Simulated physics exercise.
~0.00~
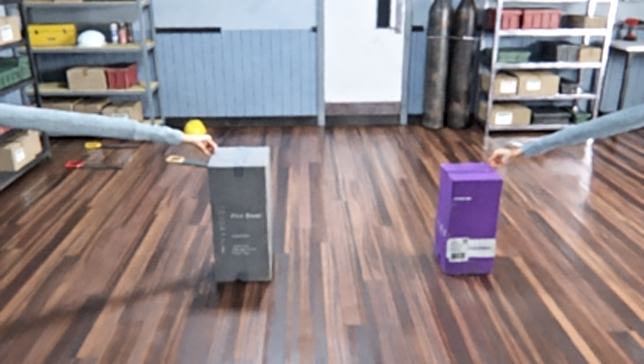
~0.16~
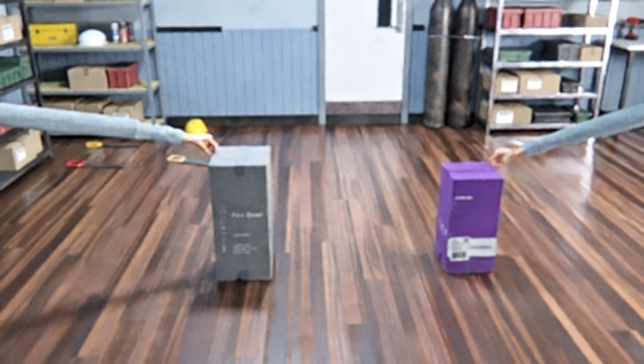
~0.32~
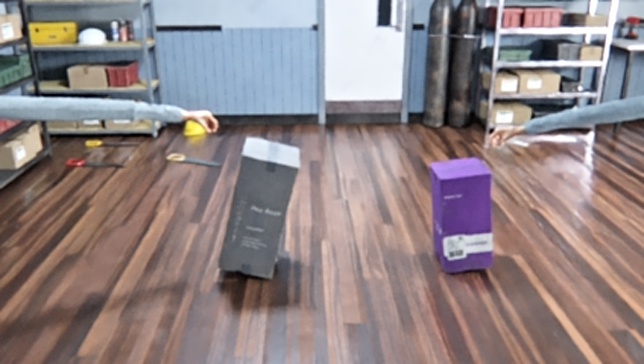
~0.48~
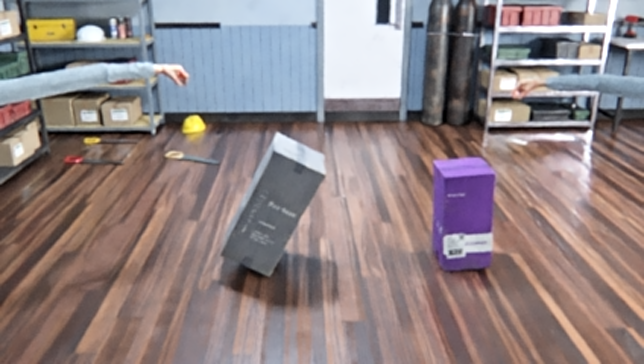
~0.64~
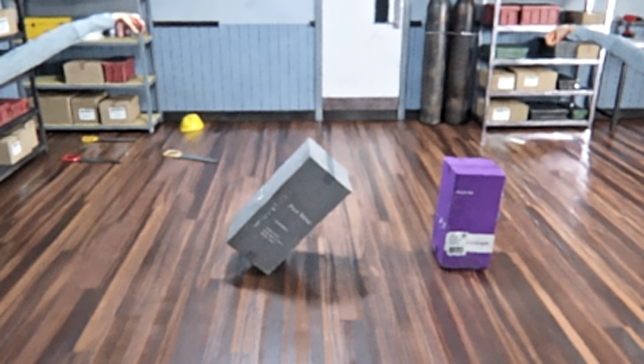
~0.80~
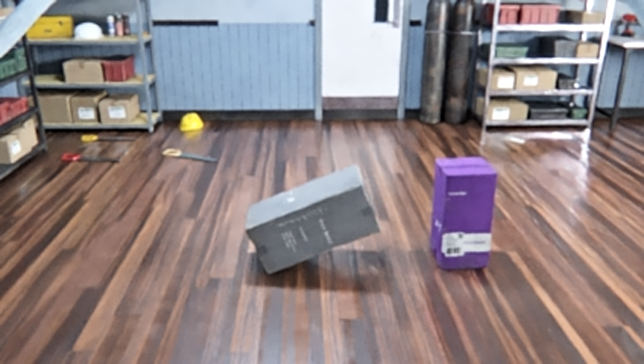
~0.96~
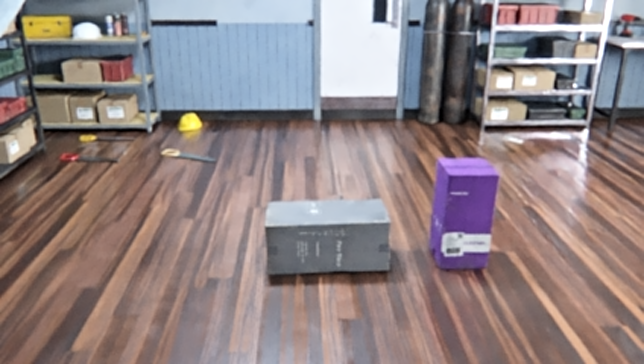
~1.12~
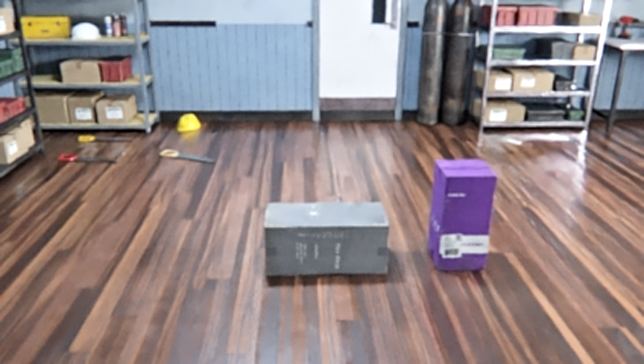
In a storage room with a wooden floor and loaded shelves, two hands push the tops of a tall grey box and a purple box, then draw back; the grey box tips rightward and lands on its side, while the purple one barely rocks and stays upright.
